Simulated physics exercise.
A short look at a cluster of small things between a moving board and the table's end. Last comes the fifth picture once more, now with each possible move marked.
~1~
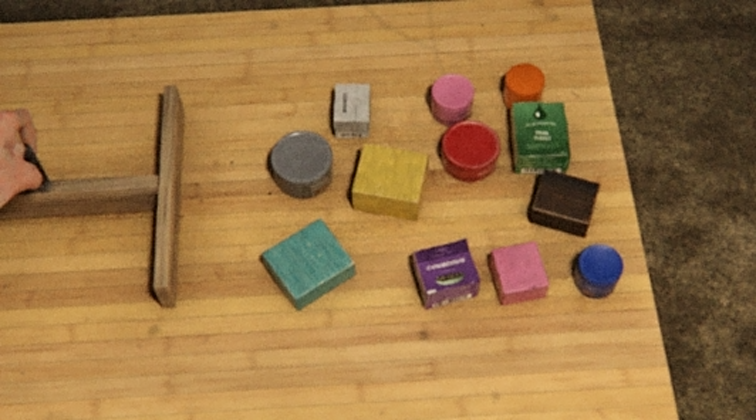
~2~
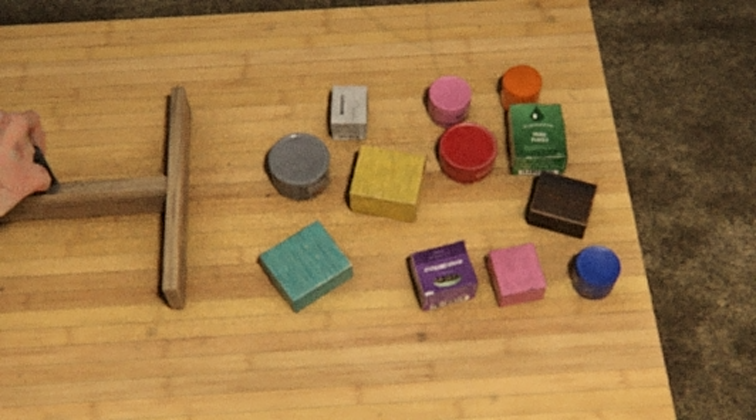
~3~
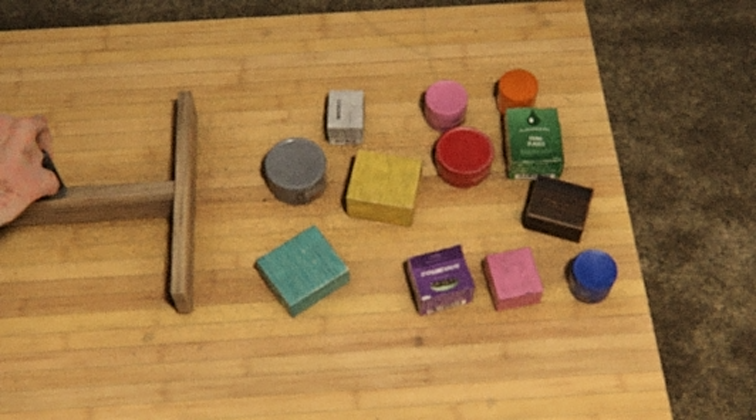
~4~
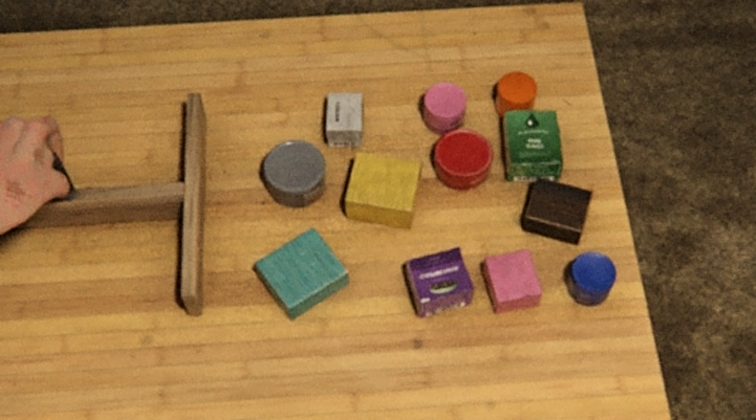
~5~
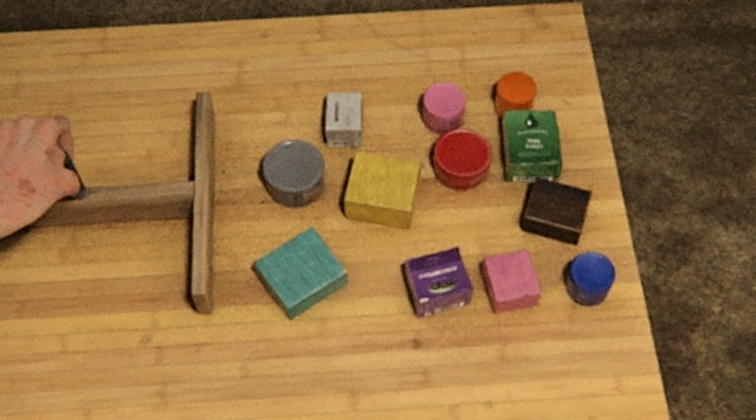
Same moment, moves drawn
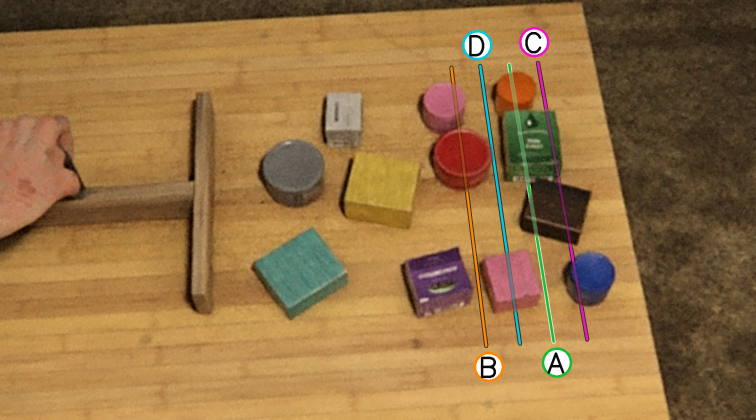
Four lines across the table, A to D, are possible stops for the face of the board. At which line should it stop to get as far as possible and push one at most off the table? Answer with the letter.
It can go as far as B.
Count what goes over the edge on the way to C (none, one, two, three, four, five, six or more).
In all, six or more.
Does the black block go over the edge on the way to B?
No.
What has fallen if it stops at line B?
The blue jar.
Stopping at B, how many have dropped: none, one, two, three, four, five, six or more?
By then, one.
On the marked copy, A at (530, 192); B at (467, 196); C at (561, 191); D at (499, 194).
With B. Early on, board (297, 181); turquoise block (352, 279); grey tub (336, 170).
Further on, board (392, 176); blue jar (603, 279); green packet (538, 146).
At the end, board (464, 172); blue jar over the edge; green packet (606, 142); one fallen.
As for the rest, A drops four; C drops seven; D drops three.
